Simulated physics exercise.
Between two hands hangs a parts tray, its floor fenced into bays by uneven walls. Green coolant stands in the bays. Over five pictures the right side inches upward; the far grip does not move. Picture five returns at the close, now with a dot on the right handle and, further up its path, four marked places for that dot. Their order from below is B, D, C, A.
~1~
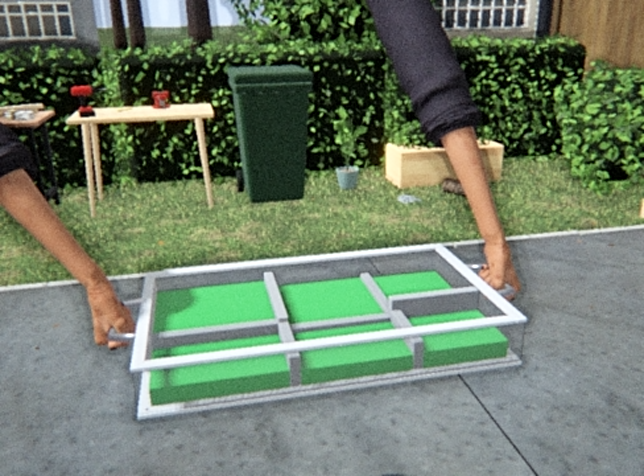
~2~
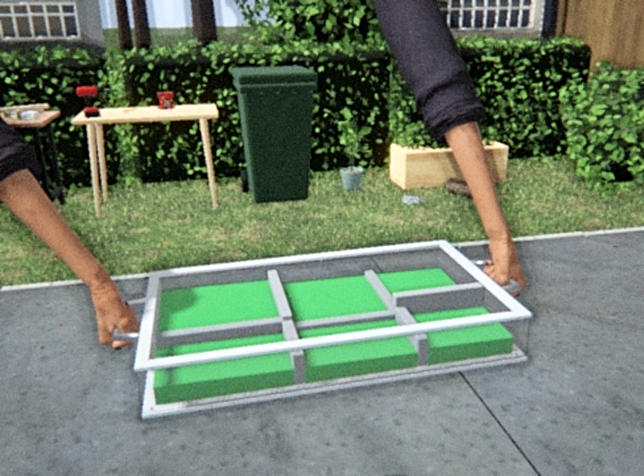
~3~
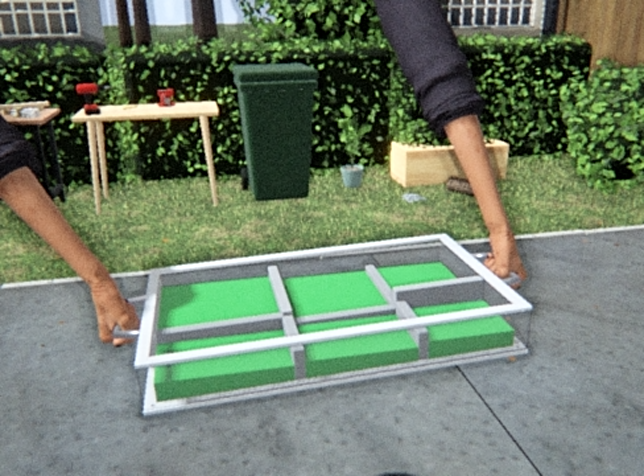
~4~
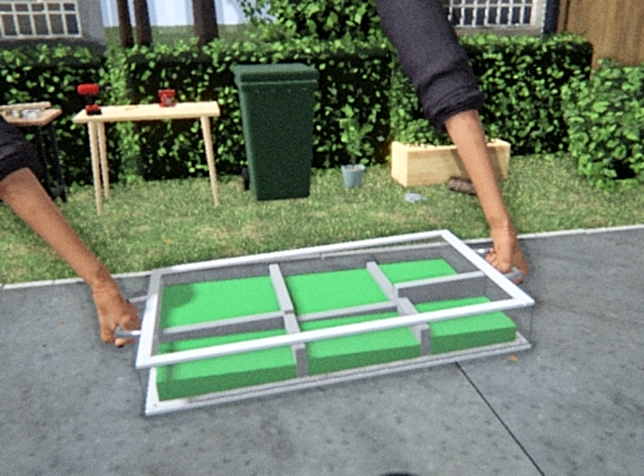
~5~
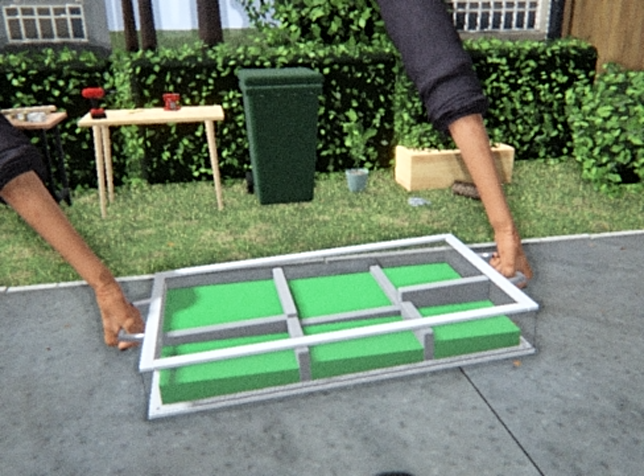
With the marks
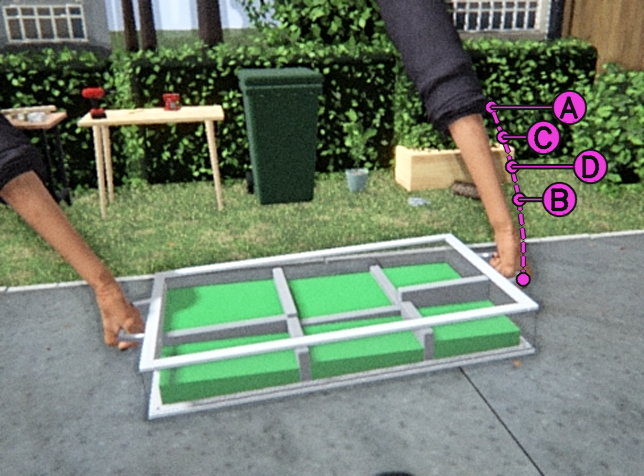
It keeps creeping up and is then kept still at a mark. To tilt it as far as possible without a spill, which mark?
Use stop B.
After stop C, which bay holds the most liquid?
That is the back left bay.
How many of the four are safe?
One.
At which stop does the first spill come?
Here it is stop D.
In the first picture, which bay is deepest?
It is the back left one.
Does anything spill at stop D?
Yes, it does.
On the marked copy, A at (491, 107); B at (519, 199); C at (503, 137); D at (512, 166).
Choosing A, about 43 % goes over the rim.
Choosing B, nothing spills; the back left bay holds the most.
Choosing C, about 31 % goes over the rim.
Choosing D, about 14 % goes over the rim.
